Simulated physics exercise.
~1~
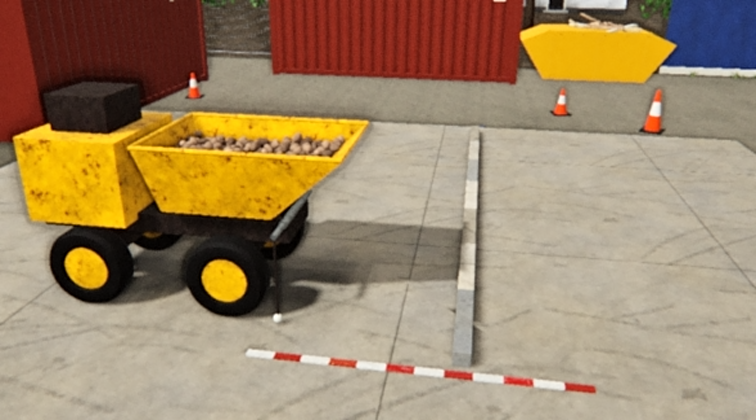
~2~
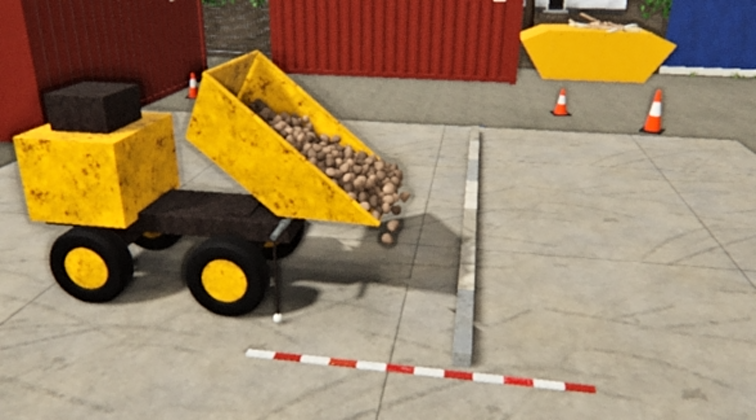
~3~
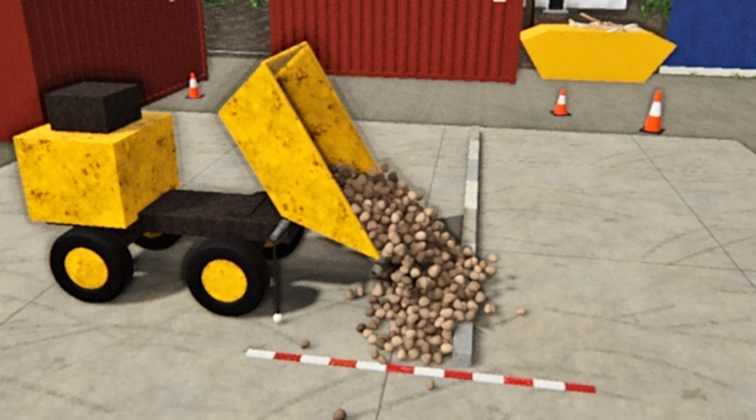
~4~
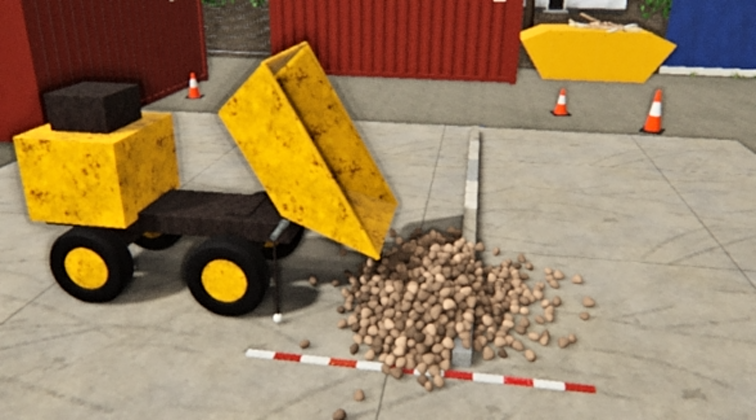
On a concrete yard, a yellow dumper tips its body, pouring brown stones into a heap against and partly over a kerb.
